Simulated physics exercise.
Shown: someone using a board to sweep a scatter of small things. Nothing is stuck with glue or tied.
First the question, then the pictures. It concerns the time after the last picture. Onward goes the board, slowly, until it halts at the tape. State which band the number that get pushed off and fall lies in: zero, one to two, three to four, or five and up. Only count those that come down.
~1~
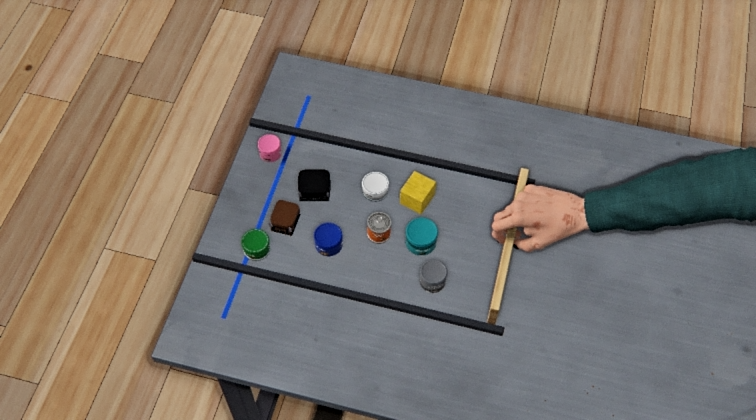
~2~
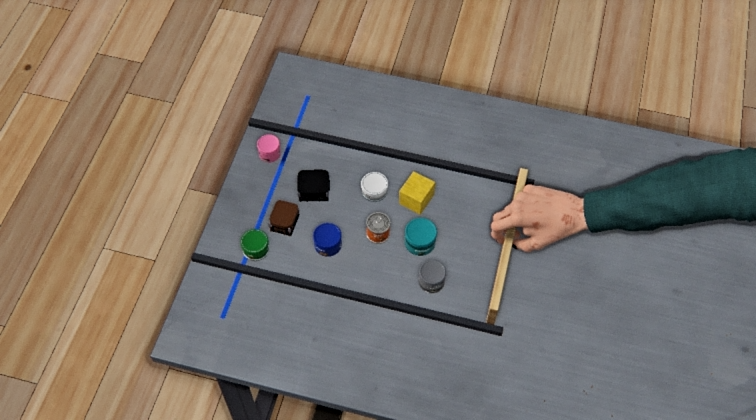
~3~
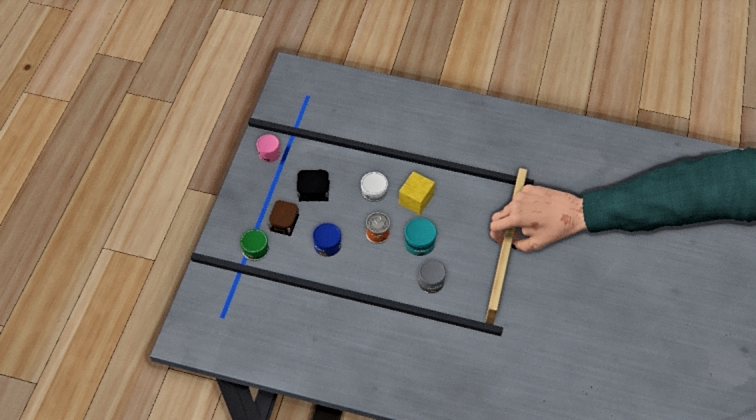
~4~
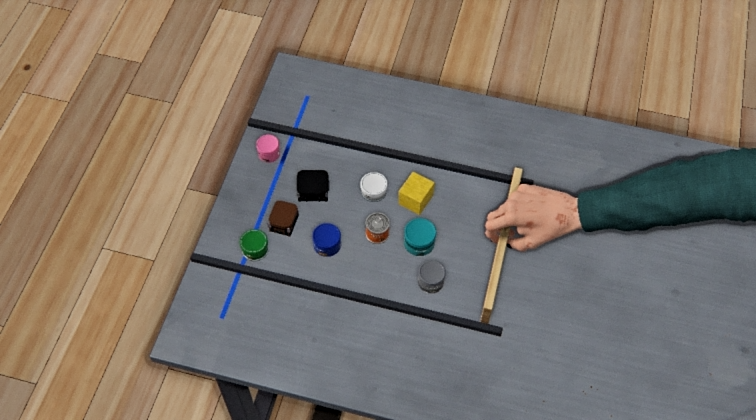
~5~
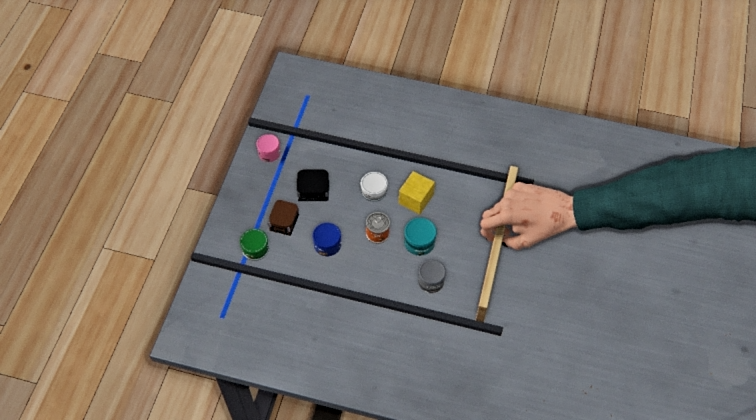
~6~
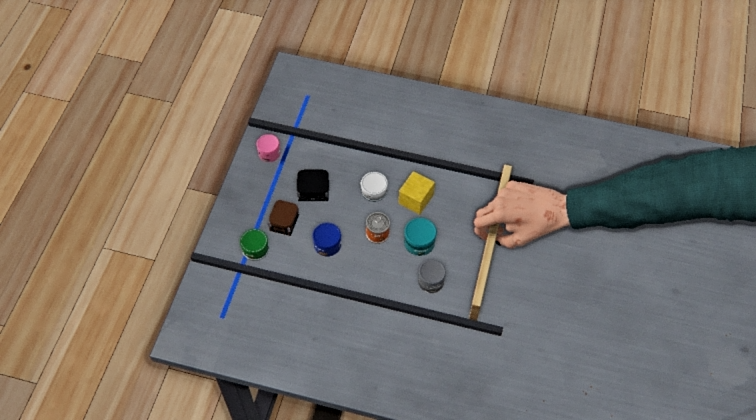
The number of pieces cleared off the edge is going to be one or two exactly.
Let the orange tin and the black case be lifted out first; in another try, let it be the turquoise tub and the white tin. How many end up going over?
You'd get 0 in the first case and 0 in the second one.
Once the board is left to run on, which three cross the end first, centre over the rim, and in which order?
Order, earliest first: Brown case, black case, orange tin.
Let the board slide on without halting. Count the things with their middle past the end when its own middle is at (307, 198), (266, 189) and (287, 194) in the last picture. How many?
0; 2; 0.
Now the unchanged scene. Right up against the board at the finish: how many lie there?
3 touch it.
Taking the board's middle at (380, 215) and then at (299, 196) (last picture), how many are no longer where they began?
Note: First position 5; second position 10.
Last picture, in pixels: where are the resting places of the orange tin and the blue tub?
First at (226, 188); second at (229, 213).
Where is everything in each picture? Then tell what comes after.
The first picture shows pink tub (270, 149); green tin (256, 245); brown case (285, 218); board (509, 244); tape (269, 199).
The second picture shows green tin (255, 245); grey tub (432, 277).
The third picture shows brown case (284, 218); turquoise tub (420, 237).
The fourth picture shows pink tub (268, 149); black case (313, 186).
The fifth picture shows green tin (255, 245); yellow block (417, 193).
The sixth picture shows pink tub (269, 148); green tin (255, 245); brown case (284, 218); board (491, 241); tape (268, 198).
A little later, none off yet; pink tub at rest near (269, 148); green tin at rest near (255, 245); brown case at rest near (284, 218).
Next, none off yet; pink tub at rest near (267, 148); green tin moving near (252, 245); brown case shifted well along near (241, 209).
When it is over, the number that fall off is one or two; down, black case and brown case.
